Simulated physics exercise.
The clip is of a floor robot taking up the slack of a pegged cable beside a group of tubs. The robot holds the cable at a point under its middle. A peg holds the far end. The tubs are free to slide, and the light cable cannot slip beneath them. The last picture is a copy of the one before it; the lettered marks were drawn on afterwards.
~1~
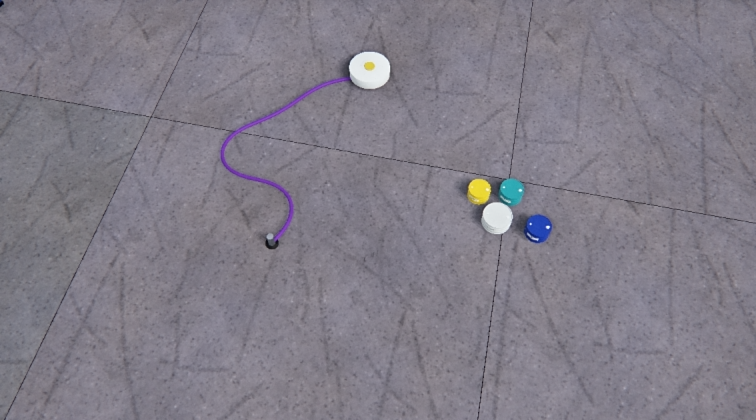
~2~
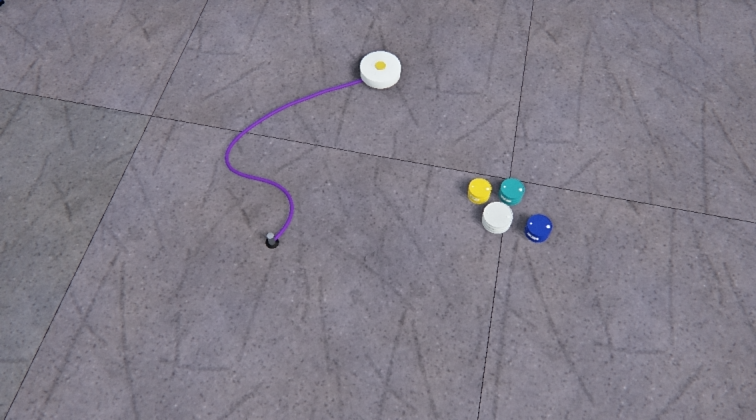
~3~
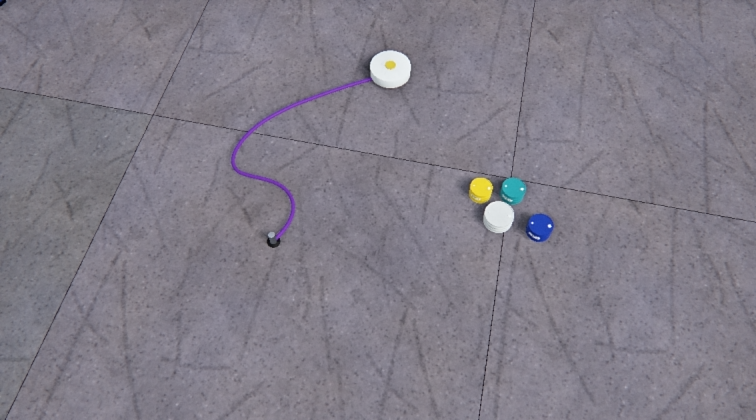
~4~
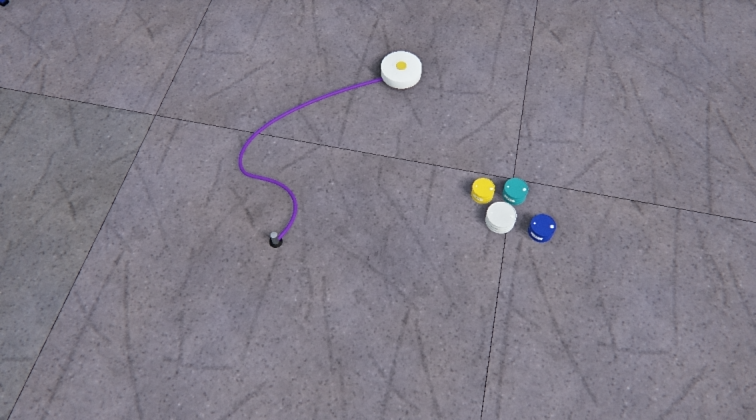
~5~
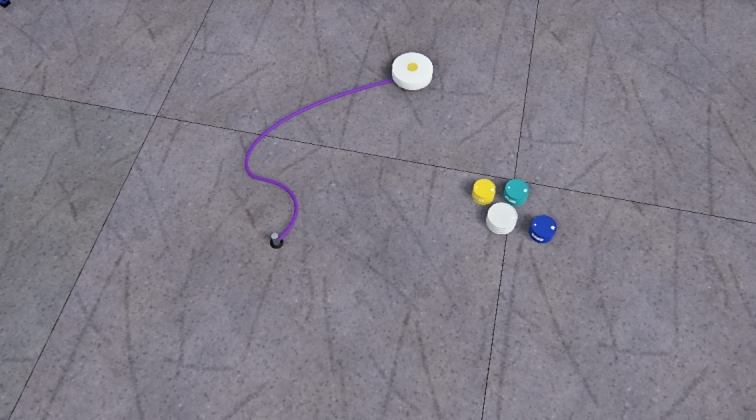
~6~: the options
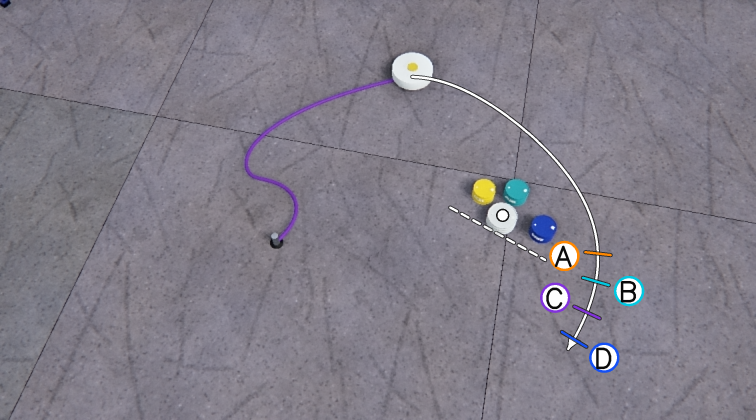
The clip opens on a grey tiled floor where a purple cable curves from a small dark peg up to a round white robot, with yellow, turquoise, white and blue tubs clustered to the right. The robot glides slowly rightward, drawing the cable's upper stretch along, while the tubs stay put.
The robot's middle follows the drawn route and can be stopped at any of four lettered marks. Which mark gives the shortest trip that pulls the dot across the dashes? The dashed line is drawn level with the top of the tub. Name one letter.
At C, and not before.
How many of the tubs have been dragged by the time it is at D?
Four.
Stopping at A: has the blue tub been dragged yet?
No.
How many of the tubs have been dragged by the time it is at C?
Four.
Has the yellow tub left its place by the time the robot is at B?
By then, yes.
On the marked copy, A at (598, 254); B at (596, 281); C at (587, 312); D at (574, 339); the dashed line at (497, 233); the route from (412, 77) via (565, 172) to (568, 349); the white dot at (503, 215).
Following C. Soon after the start, robot (515, 117); white tub (502, 219).
Later, robot (591, 208); white tub (502, 219).
In the end, robot (589, 309); turquoise tub (513, 231); yellow tub (484, 222); white tub (492, 245); blue tub (532, 247); the dot on the white tub is over the dashed line.
As for the rest, A leaves the dotted tub short, at (501, 219); B leaves the dotted tub short, at (497, 231); D does it too, but is farther than needed.
